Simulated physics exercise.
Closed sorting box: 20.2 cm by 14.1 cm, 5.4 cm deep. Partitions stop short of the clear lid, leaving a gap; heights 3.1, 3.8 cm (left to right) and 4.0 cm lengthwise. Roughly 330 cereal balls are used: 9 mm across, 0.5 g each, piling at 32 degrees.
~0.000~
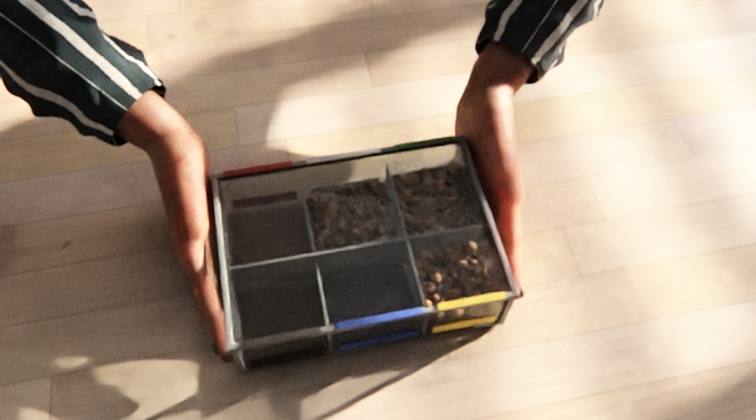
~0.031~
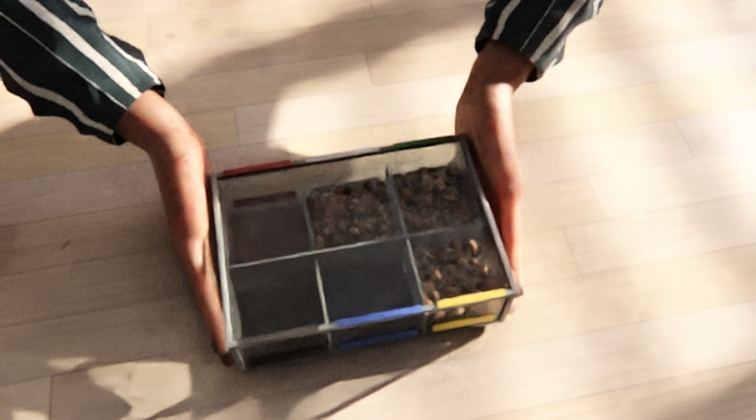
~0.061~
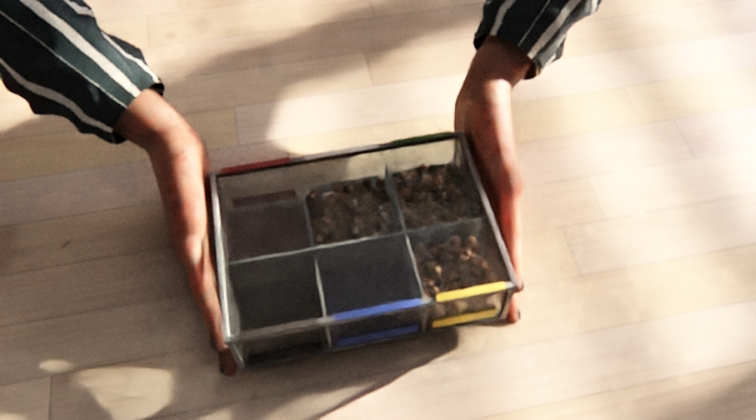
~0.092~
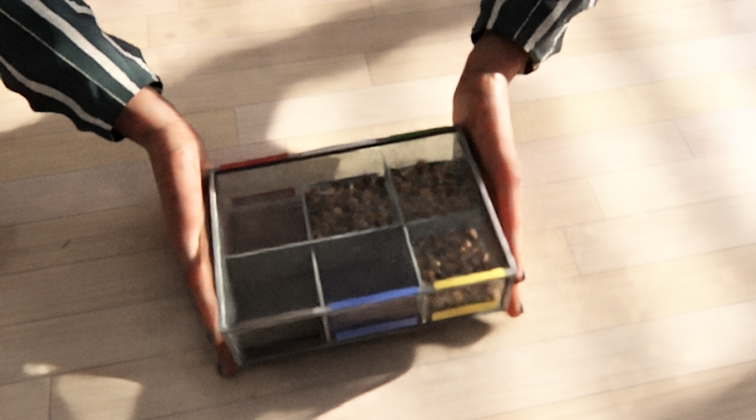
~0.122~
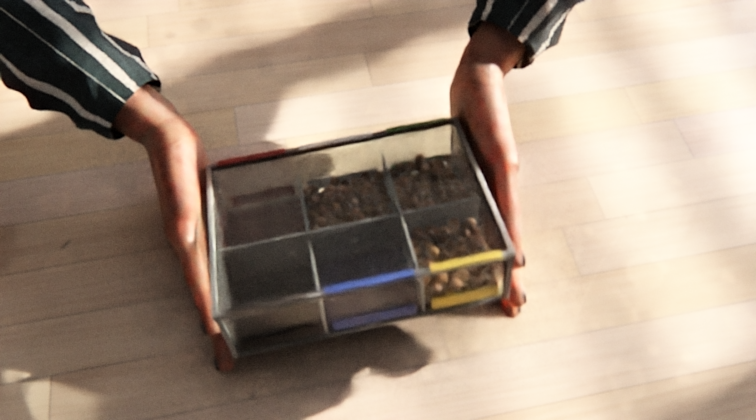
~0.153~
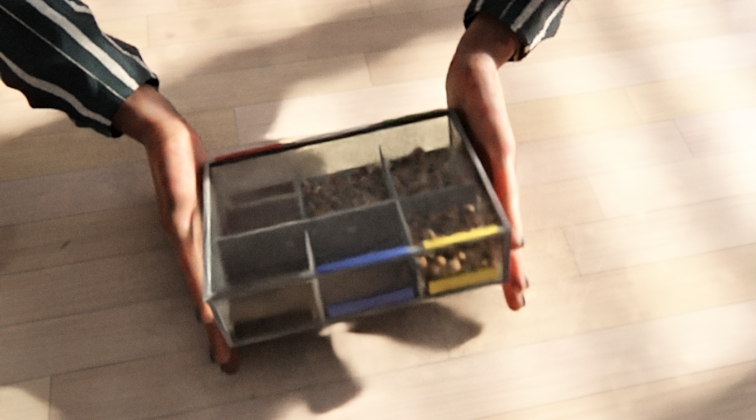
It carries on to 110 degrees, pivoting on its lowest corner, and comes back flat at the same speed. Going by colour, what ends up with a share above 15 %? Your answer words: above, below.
Red - below; blue - below; green - above; yellow - above; white - above; black - below.
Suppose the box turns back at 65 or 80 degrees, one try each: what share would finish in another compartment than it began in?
I'd put them near 5 and 5 percent in that order.
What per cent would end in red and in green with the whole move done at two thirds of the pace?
Result in per cent: Red 5; green 40.
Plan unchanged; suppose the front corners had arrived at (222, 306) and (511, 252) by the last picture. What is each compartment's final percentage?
Each compartment ends with this per cent: Red 0, blue 0, green 40, yellow 20, white 35 and black 0.
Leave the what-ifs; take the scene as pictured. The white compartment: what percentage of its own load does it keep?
80 %.
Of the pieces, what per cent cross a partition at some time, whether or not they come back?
Estimate: Near 15 %.
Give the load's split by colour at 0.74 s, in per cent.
Red 0 %, blue 0 %, green 40 %, yellow 25 %, white 35 %, black 0 %.
Then, at 0.74 s, tilt 110 degrees; green 40 %, yellow 25 %, white 35 %.
After 1.13 s, tilt 49 degrees; red 5 %, green 40 %, yellow 20 %, white 30 %.
Then, at 1.61 s, tilt 0 degrees; red 5 %, green 40 %, yellow 20 %, white 35 %.
By 2.2 s all is still; red 5 %, blue 0 %, green 40 %, yellow 20 %, white 35 %, black 0 %.
